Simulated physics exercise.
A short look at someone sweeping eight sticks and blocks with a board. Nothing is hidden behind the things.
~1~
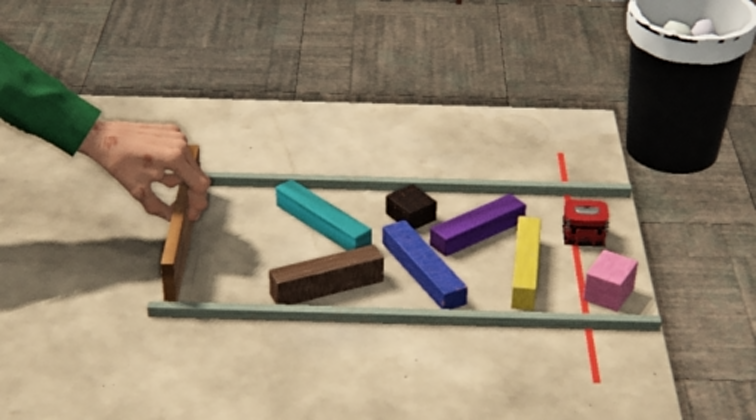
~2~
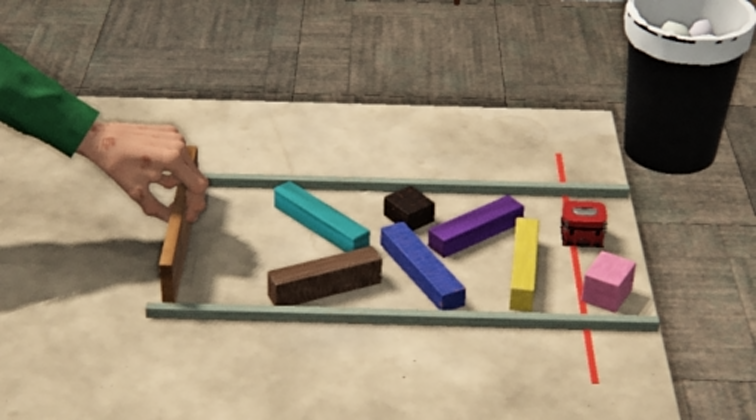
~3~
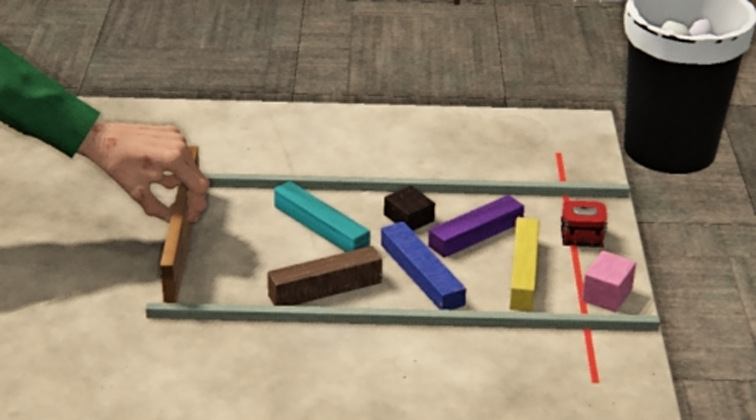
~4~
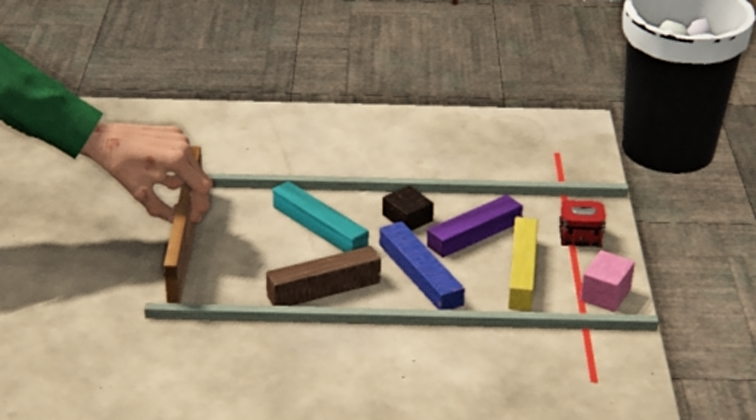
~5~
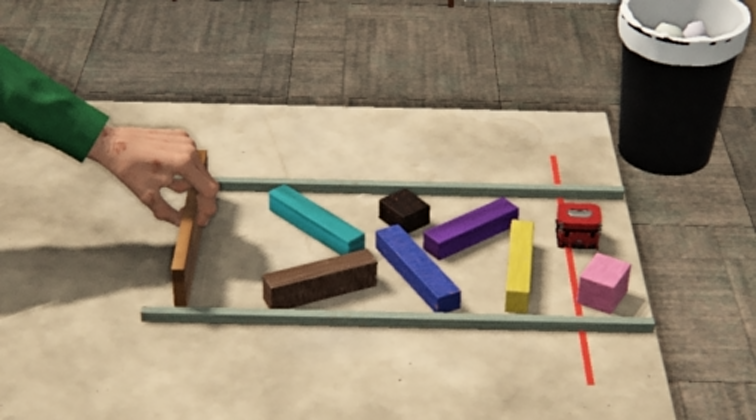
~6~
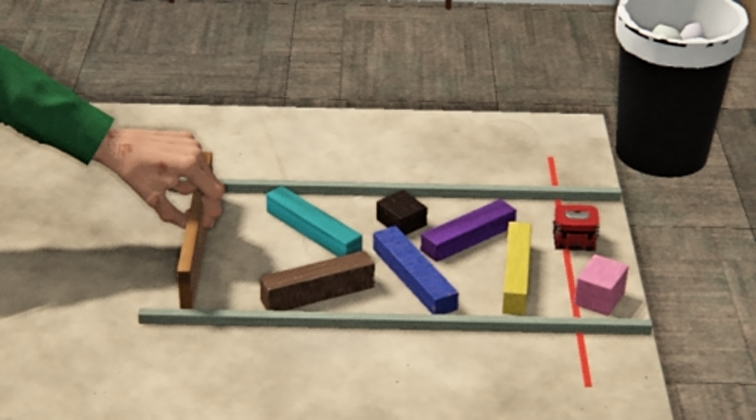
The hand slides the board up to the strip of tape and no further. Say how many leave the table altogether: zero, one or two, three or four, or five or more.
The number that fall off is three or four.
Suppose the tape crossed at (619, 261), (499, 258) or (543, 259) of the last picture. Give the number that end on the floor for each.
The counts: 7, 0 and 3.
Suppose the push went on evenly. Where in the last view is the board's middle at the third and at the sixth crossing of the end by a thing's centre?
Its middle is around (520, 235) and later (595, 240).
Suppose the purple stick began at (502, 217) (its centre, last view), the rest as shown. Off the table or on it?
The purple stick goes over.
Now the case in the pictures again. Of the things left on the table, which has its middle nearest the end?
The blue bar.
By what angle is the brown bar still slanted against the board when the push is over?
Some 10 degrees.
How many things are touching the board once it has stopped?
That makes 1.
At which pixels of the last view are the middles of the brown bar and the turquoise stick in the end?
The brown bar at (605, 280), the turquoise stick at (576, 231).
Soon after, none off yet; pink block at rest near (601, 285); red case at rest near (576, 227); yellow bar at rest near (517, 267).
After that, none off yet; pink block at rest near (601, 285); red case at rest near (576, 227); yellow bar displaced a little near (532, 267).
And then, none off yet; pink block displaced about its own width near (633, 284); red case displaced about its own width near (625, 234); yellow bar displaced about its own width near (599, 269).
In the end, the number that fall off is three or four; gone, purple stick, yellow bar, red case and pink block.
